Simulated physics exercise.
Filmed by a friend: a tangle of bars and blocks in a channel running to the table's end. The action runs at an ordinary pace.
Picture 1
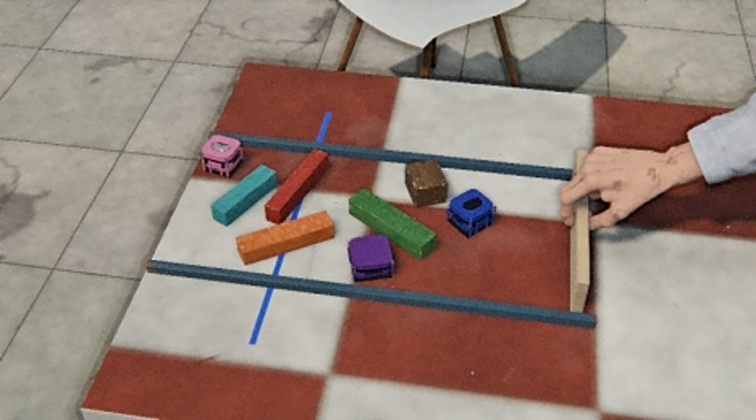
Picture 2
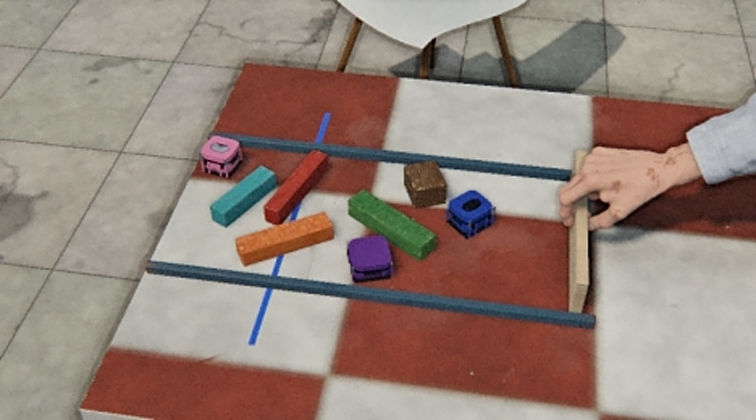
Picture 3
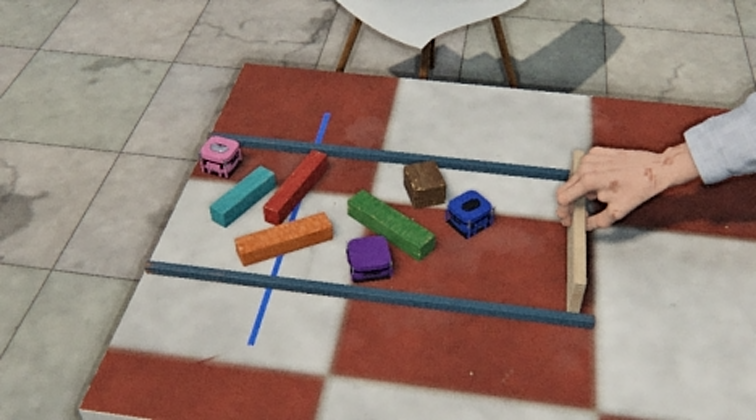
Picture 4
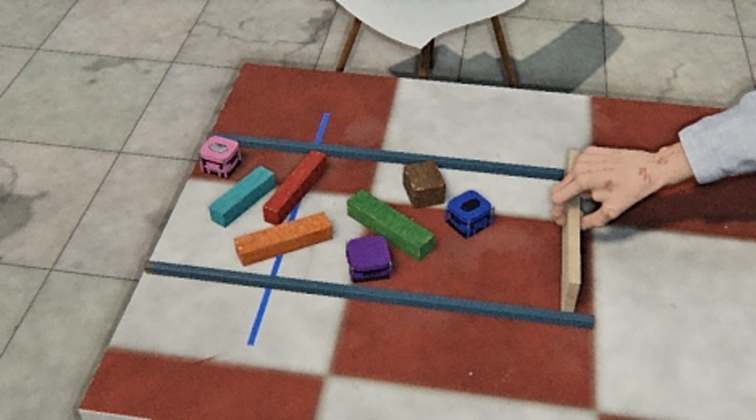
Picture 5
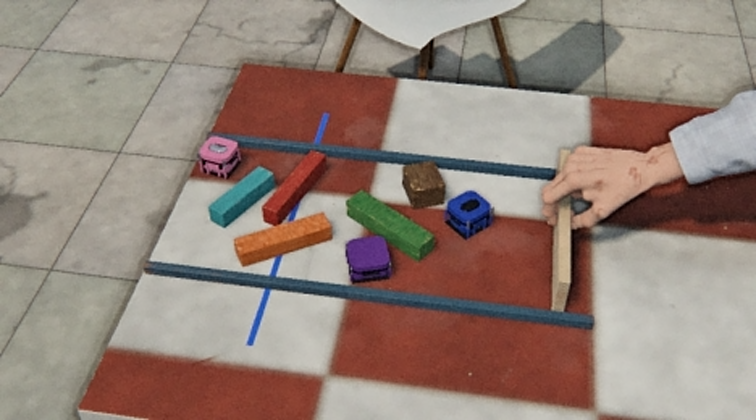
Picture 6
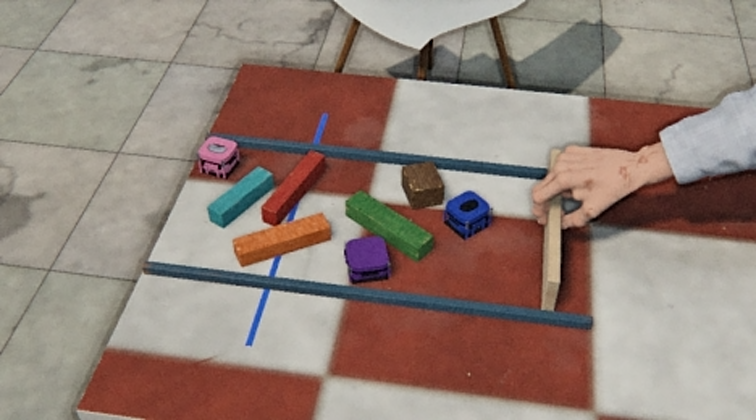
The clip opens on a checkered table where coloured bars and small blocks lie scattered between two long blue rails, with a hand holding an upright wooden board at the right. The hand stays nearly still at first, then slides the board a short way left, while the scattered pieces remain in place.
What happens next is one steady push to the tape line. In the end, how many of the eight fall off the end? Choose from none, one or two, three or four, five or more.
Final count: None.
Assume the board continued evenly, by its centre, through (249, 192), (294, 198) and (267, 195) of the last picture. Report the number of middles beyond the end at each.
In order of the places given, that's 2, 0 and 2.
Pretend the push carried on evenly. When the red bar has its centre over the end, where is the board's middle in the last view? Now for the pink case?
First near (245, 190), second near (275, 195).
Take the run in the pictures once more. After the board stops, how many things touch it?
4 end up touching it.
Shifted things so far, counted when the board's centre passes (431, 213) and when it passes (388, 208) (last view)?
By then 3, and 4.
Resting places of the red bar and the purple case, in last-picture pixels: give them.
The red bar ends up near (231, 173), and the purple case near (255, 259).
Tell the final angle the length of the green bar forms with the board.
About 35° out of line.
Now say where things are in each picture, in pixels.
In the first frame, pink case (222, 156); turquoise bar (245, 195); red bar (298, 186); board (579, 228); tape (296, 213).
In the second frame, turquoise bar (244, 196); purple case (370, 260).
In the third frame, red bar (296, 187); brown block (424, 184).
In the fourth frame, pink case (220, 157); orange bar (284, 239).
In the fifth frame, turquoise bar (242, 196); board (562, 227).
In the sixth frame, pink case (219, 158); turquoise bar (241, 197); red bar (294, 188); board (552, 227); tape (292, 214).
A little later, none off yet; pink case at rest near (219, 158); turquoise bar at rest near (241, 197); red bar at rest near (294, 188).
Next, none off yet; pink case at rest near (219, 158); turquoise bar shifted a little near (220, 191); red bar shifted a little near (255, 177).
When it is over, the number that fall off is zero.
